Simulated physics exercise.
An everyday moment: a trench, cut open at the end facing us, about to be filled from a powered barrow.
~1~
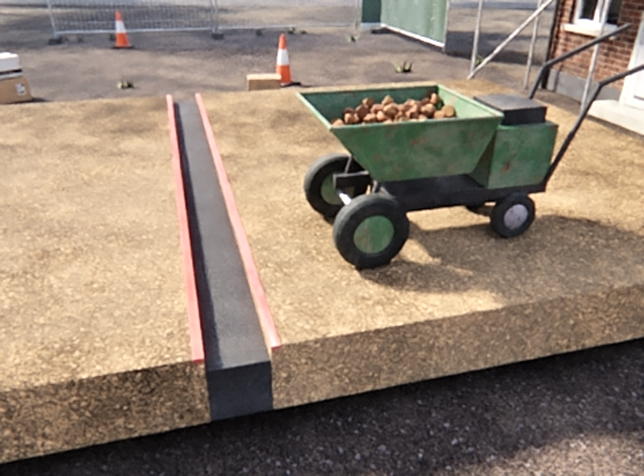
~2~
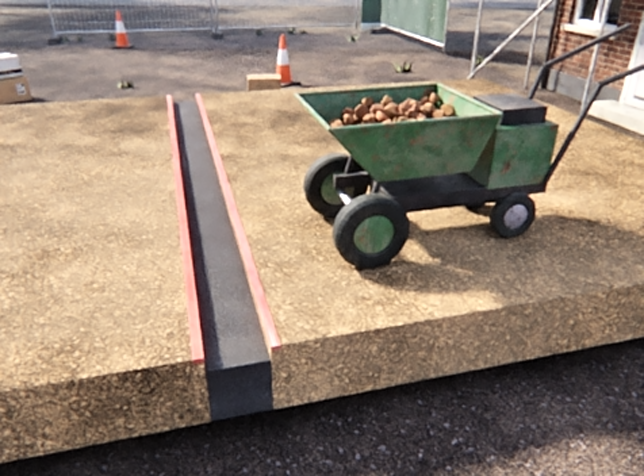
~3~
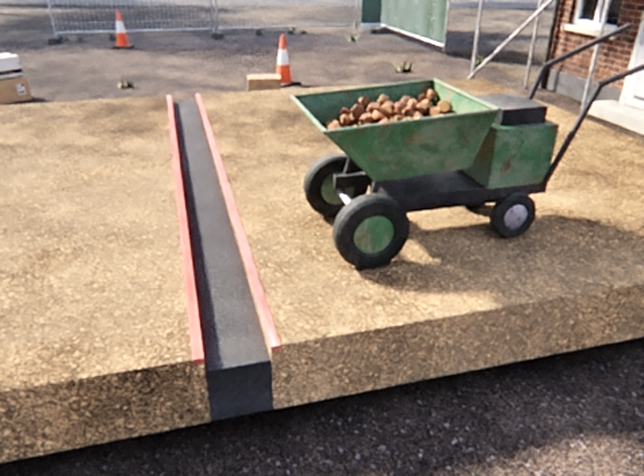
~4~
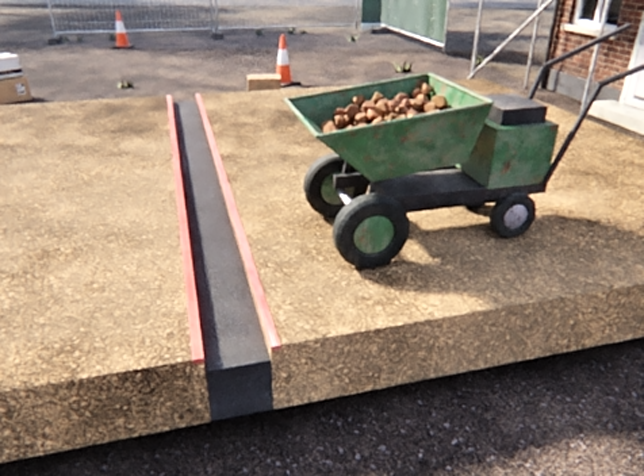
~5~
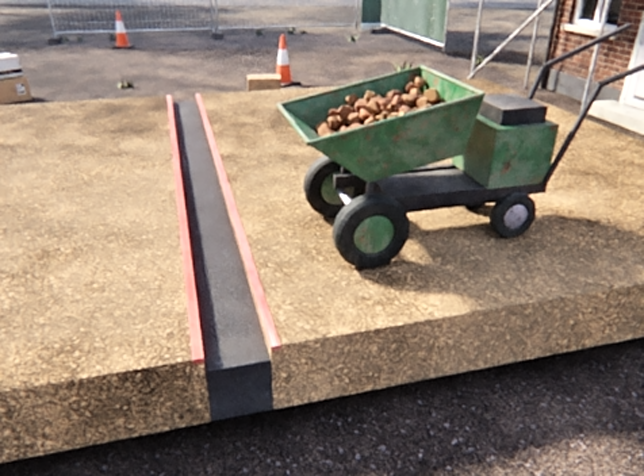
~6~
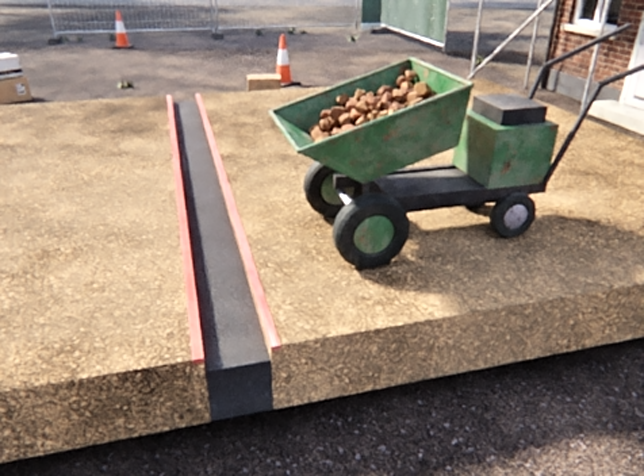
The video shows a green powered barrow loaded with brown clods standing still beside a narrow, dark, red-edged trench; its skip starts level, then tips gradually forward to the left, while the load stays in it and the wheels remain in place.
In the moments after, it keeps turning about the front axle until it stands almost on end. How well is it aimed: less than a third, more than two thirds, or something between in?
Between the edges lies between a third and two thirds of the load.
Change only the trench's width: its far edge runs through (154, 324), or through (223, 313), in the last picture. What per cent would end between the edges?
About 80 and 30 per cent.
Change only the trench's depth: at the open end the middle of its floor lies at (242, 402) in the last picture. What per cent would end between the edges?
About 90 per cent.
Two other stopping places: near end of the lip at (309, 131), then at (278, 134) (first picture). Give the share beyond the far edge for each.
In turn 40 and 70 in a hundred.
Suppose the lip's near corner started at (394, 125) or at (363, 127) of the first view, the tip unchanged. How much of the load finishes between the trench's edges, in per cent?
About 30 and 50 per cent.
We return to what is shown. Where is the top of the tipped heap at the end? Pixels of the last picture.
Around (215, 231).
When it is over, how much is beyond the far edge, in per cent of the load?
Roughly 15 in a hundred.
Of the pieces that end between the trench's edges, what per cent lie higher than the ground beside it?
About 50 per cent.
Soon, skip tipped steeply; all in the skip.
A while on, skip tipped right over; most in the skip; about a quarter in or heaped over the trench; a stray few falling.
Towards the end, skip tipped right over; about a quarter in the skip; a stray few short of the trench; about half in or heaped over the trench; a small part beyond it.
Finally, skip tipped right over; about a quarter in the skip; a stray few short of the trench; about half in or heaped over the trench; about a quarter beyond it.
